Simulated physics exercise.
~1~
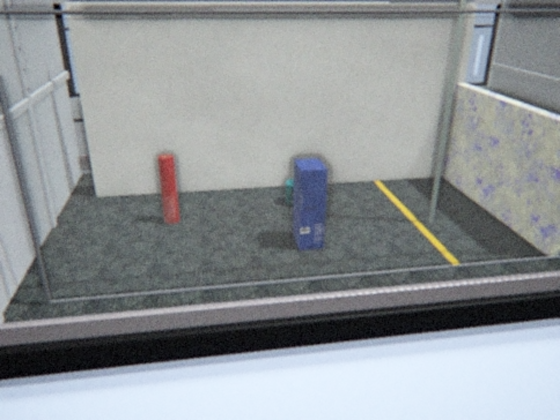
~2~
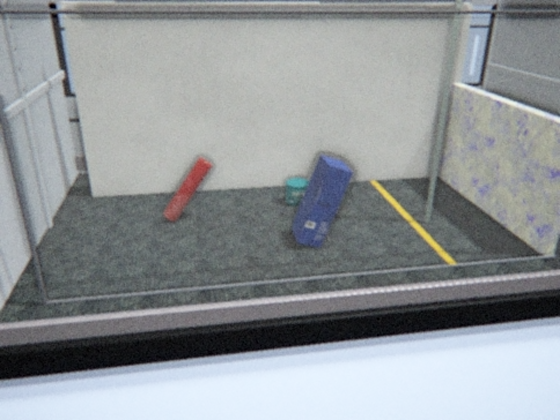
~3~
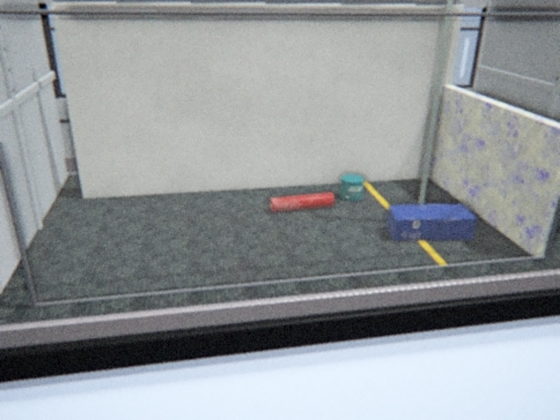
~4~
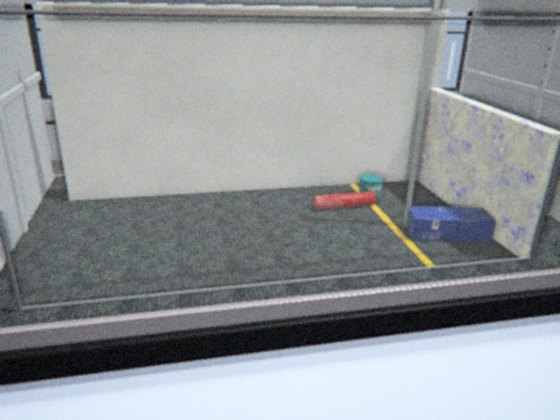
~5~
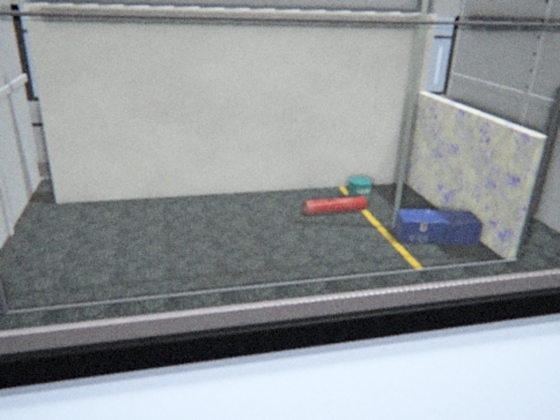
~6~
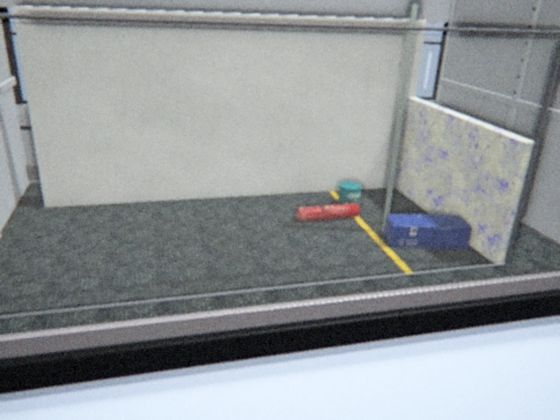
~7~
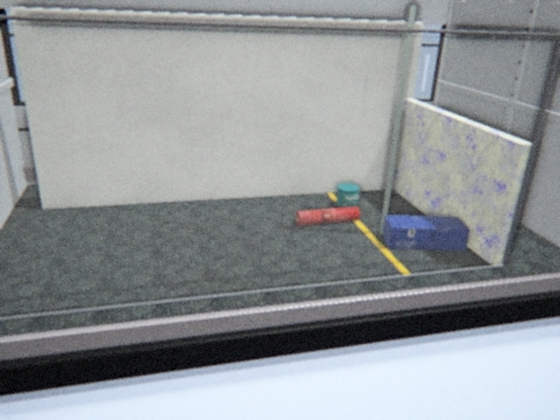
In a walled bay, a red roll and blue box topple right, crossing a yellow line with a teal bucket.
